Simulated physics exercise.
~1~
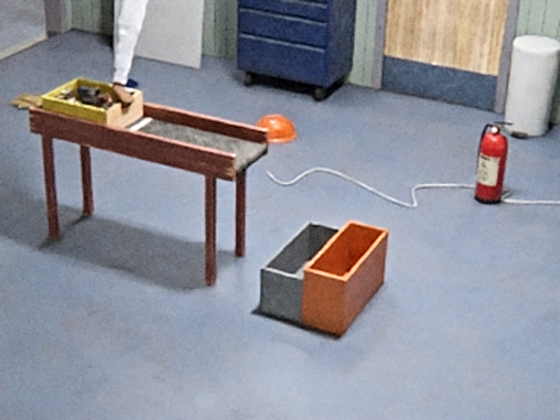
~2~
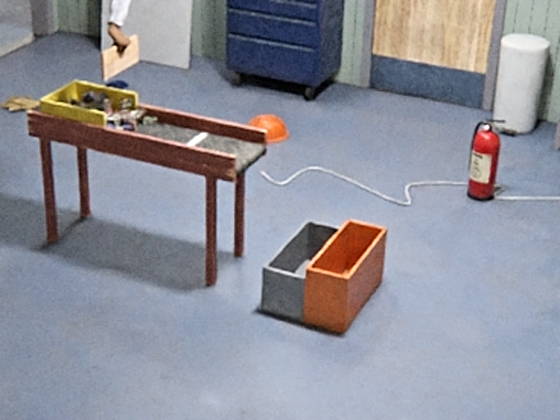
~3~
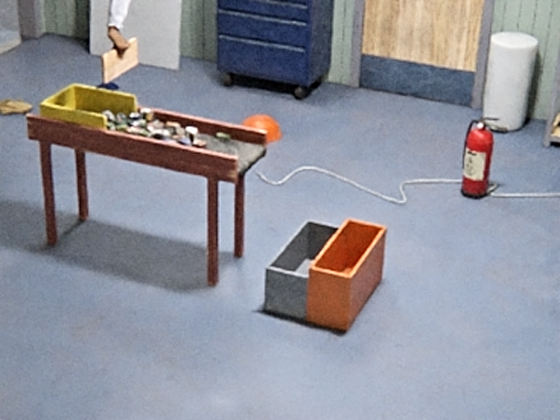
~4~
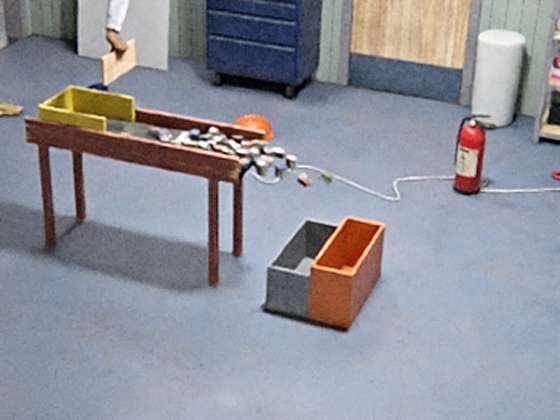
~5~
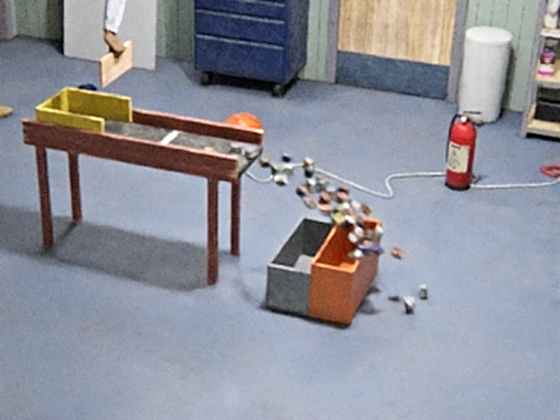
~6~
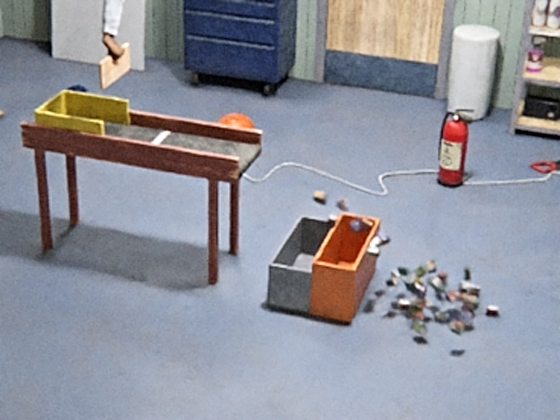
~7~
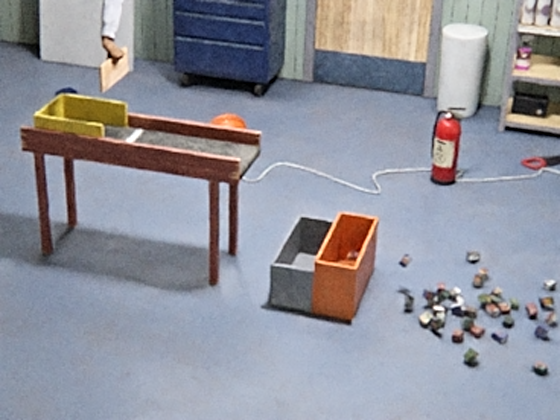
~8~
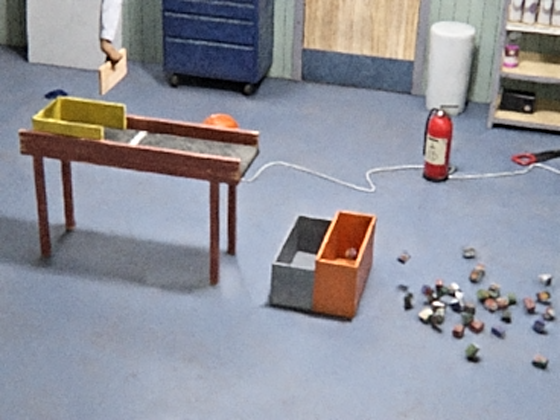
At the start, a hand holds a wooden gate at the yellow pen on a raised belt, with a pile of small cartons inside and a grey tote and an orange tub on the floor beyond. The hand lifts the gate clear and holds it above. The cartons ride rightward along the belt in a loose stream, then spill off the far end. They fall past the grey tote, and many tumble beyond the orange tub. At the end, most lie scattered on the blue floor right of the tub, with a few inside it and the belt empty.
